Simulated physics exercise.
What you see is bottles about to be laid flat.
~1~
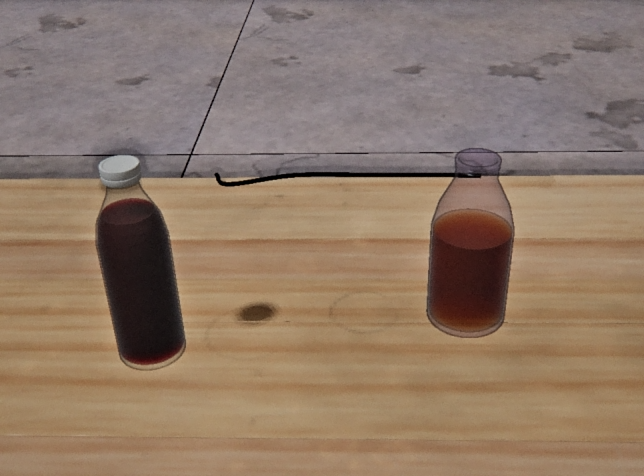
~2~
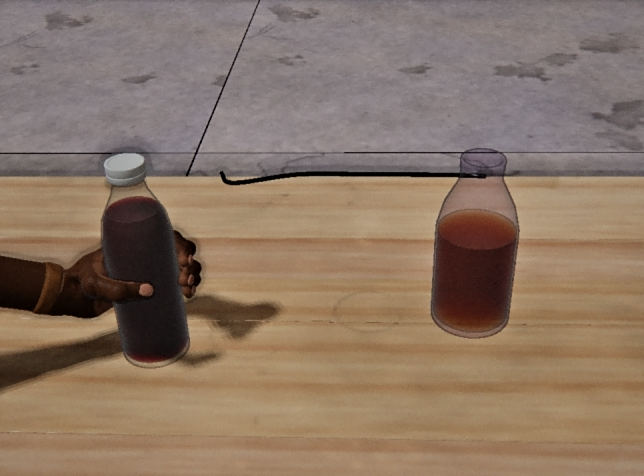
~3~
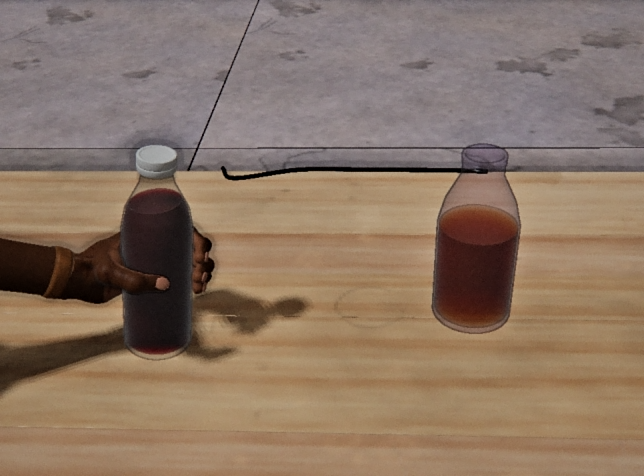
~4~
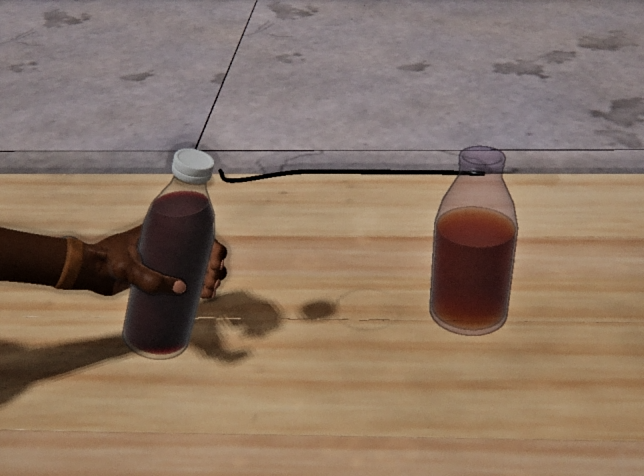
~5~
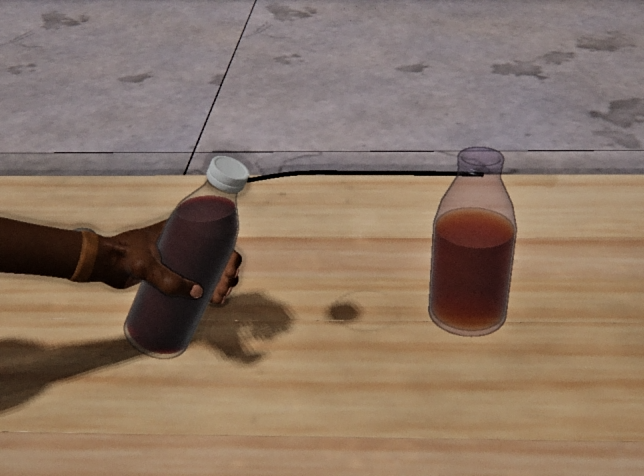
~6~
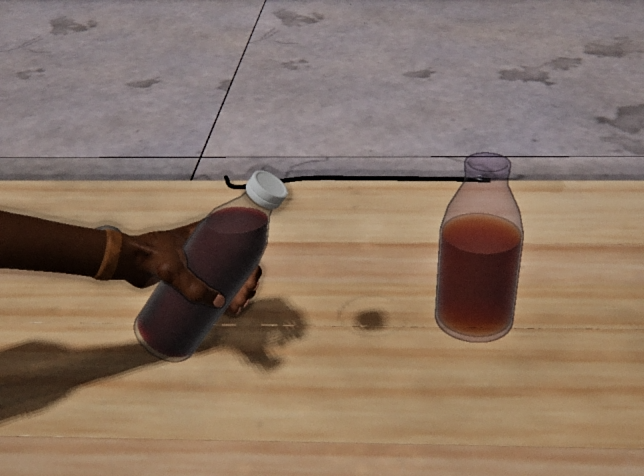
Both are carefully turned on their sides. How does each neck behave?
Here is how they behave: Left bottle keeps everything in; right bottle lets it run out.
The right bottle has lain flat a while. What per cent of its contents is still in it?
About 30 %.
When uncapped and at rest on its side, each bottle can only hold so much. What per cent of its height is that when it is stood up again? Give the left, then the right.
First 22 percent, second 18 percent.
Soon after, the left bottle is nearly down; left bottle, nothing comes out.
Later, the left bottle lies flat; left bottle, nothing comes out.
In the end, both lie flat; left bottle, nothing comes out; right bottle, it is running out of the neck.
